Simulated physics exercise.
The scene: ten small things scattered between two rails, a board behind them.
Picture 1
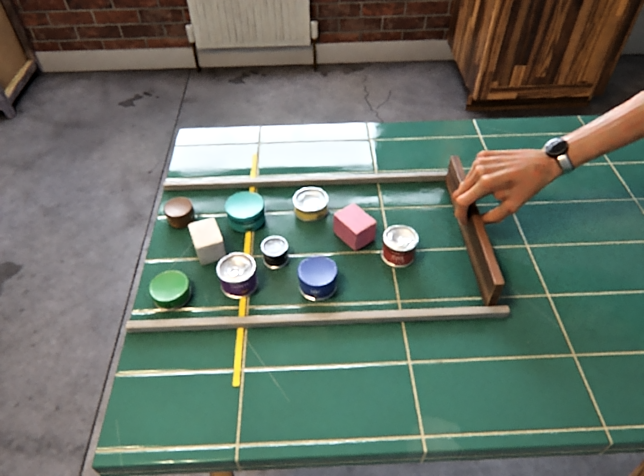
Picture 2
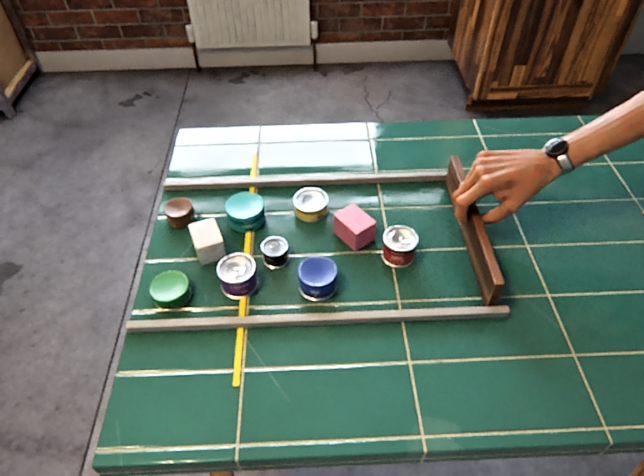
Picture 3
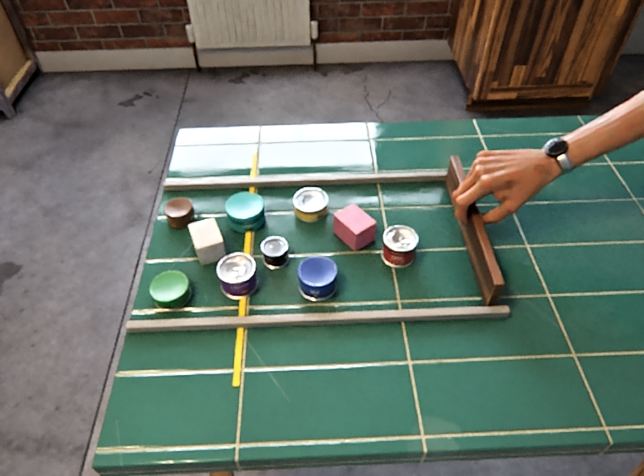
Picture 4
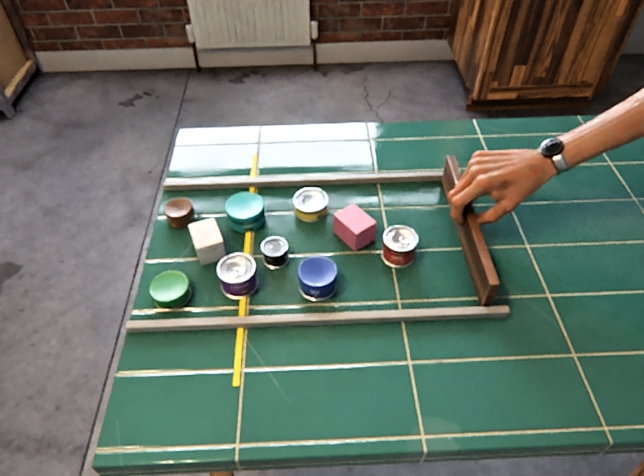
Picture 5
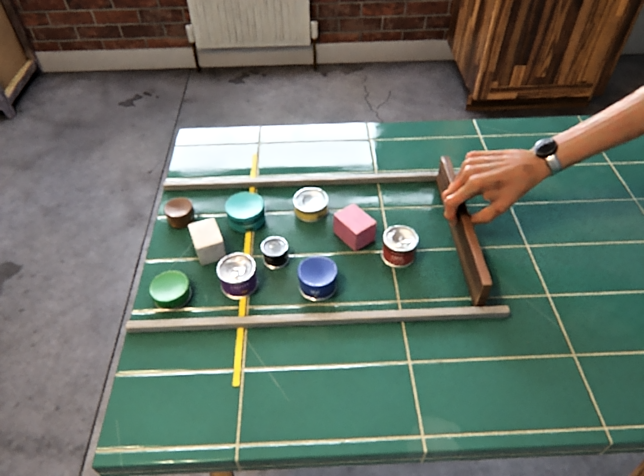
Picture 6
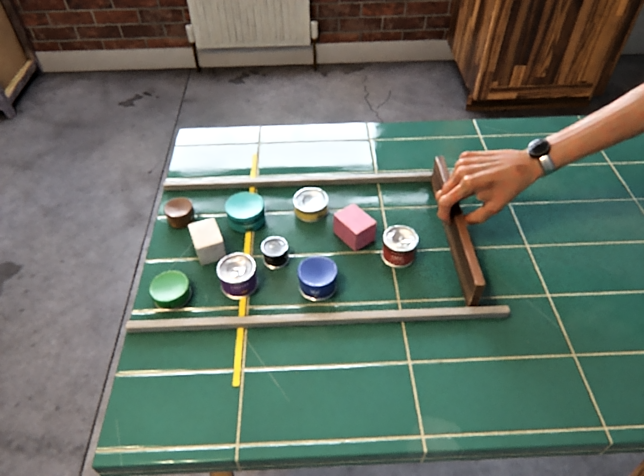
A hand wearing a watch slides a dark wooden board a little way left between two grey rails on a green tiled table, seen from above at an angle in a brick-walled room. Brown, teal, yellowish, green, purple, black, blue and red tubs or tins sit left of it with white and pink blocks, around a yellow strip. These and the camera stay still.
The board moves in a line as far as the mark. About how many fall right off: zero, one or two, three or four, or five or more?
Here the number that fall off is zero.
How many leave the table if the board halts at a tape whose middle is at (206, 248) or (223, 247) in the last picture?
Down on the floor: 3 and 2.
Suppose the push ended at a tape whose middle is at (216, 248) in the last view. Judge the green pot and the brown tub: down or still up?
The green pot drops off; the brown tub goes over.
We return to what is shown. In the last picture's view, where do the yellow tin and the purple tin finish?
First (233, 205), then (188, 278).
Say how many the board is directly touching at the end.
It touches 4.
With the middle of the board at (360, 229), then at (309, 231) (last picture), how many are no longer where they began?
The counts are 2 and 5.
A little later, none off yet; brown tub at rest near (180, 213); green pot at rest near (171, 291); white block at rest near (208, 241).
When it is over, the number that fall off is zero.
